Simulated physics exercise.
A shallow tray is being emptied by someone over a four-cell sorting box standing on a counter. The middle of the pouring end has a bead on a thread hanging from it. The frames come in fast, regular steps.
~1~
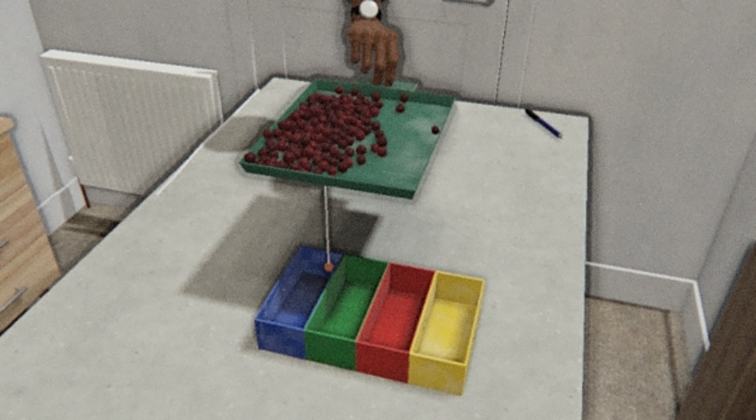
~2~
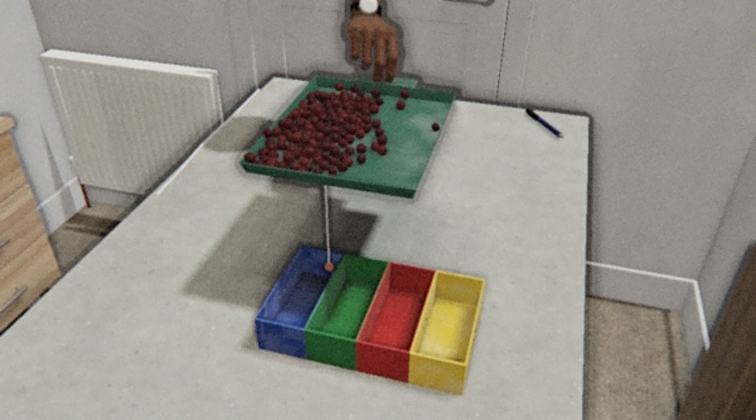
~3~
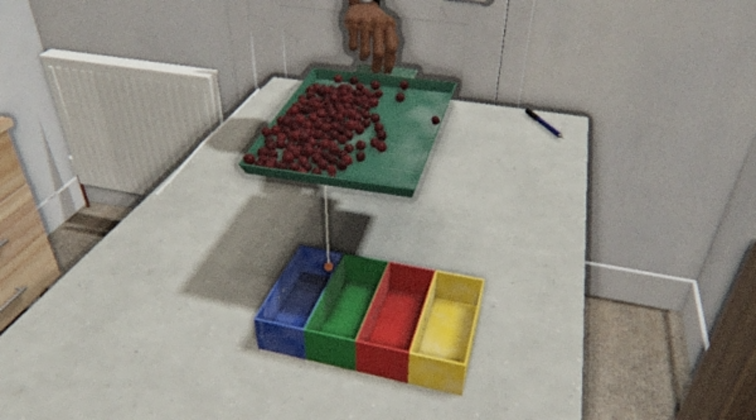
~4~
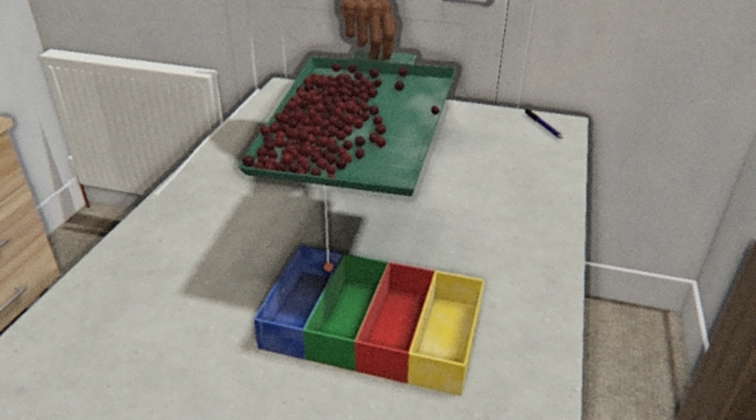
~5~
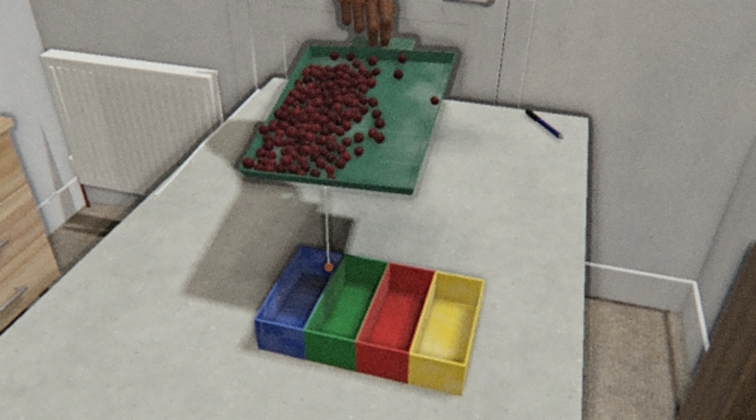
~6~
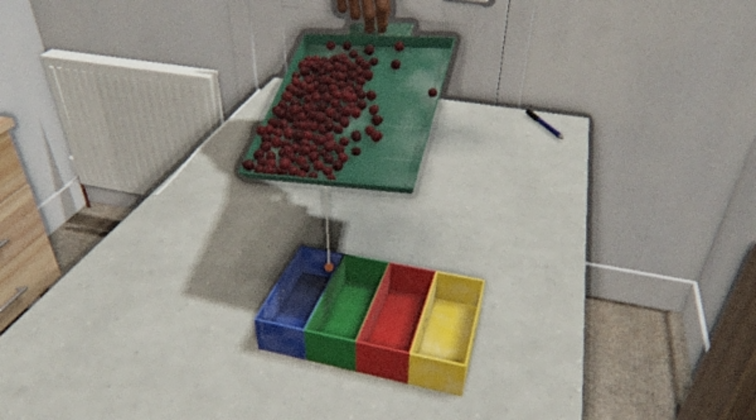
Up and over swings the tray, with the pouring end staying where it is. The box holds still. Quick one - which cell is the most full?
The blue one is.
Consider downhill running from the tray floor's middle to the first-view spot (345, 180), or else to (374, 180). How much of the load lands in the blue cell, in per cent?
20 % and 0 %.
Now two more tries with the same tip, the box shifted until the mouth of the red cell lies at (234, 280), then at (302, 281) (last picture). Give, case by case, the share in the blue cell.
It would be roughly 0 per cent, followed by roughly 0 per cent.
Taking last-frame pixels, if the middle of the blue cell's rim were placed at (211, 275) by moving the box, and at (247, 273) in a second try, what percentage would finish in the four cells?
Around 90 per cent for the first position, around 90 per cent for the second.
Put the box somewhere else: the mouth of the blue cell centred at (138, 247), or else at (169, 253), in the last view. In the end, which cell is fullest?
Try 1: The yellow cell. Try 2: The red cell.
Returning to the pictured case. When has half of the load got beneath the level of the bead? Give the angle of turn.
About 95 degrees.
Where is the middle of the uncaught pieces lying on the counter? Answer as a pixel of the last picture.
About (203, 327).
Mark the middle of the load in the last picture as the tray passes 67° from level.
The middle of the pieces sits at roughly (285, 151).
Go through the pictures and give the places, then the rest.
The first picture shows corners of the pouring end (244, 161) and (412, 188), level; middle of the load (328, 129), dried cherries; bead on its thread (329, 267); blue cell (281, 336); green cell (331, 348); red cell (383, 359); yellow cell (437, 371).
The second picture shows corners of the pouring end (245, 161) and (412, 187), level; middle of the load (328, 127).
The third picture shows corners of the pouring end (244, 162) and (412, 186), tipped barely, lowest at the left corner; middle of the load (327, 123).
The fourth picture shows corners of the pouring end (243, 165) and (411, 186), tipped a little, lowest at the left corner; middle of the load (326, 118).
The fifth picture shows corners of the pouring end (243, 167) and (410, 185), tipped clearly, lowest at the left corner; middle of the load (316, 113).
The sixth picture shows corners of the pouring end (244, 169) and (410, 185), tipped clearly, lowest at the left corner; middle of the load (314, 109), about a tenth on the move; blue cell (281, 336); green cell (331, 348); red cell (383, 360); yellow cell (437, 372).
Just after the last frame, tray tipped steeply; the larger part on the tray; just a few in the blue cell; roughly a quarter falling or outside the box.
A moment on, tray tipped past a quarter turn; just a few on the tray; roughly a quarter in the blue cell; about a tenth in the green cell; just a few in the red cell; roughly two thirds falling or outside the box.
Further on, tray tipped past a quarter turn; roughly a third in the blue cell; about a tenth in the green cell; just a few in the red cell; just a few in the yellow cell; roughly half falling or outside the box.
When it is over, tray tipped past a quarter turn; roughly a third in the blue cell; about a tenth in the green cell; just a few in the red cell; just a few in the yellow cell; roughly half outside the box.
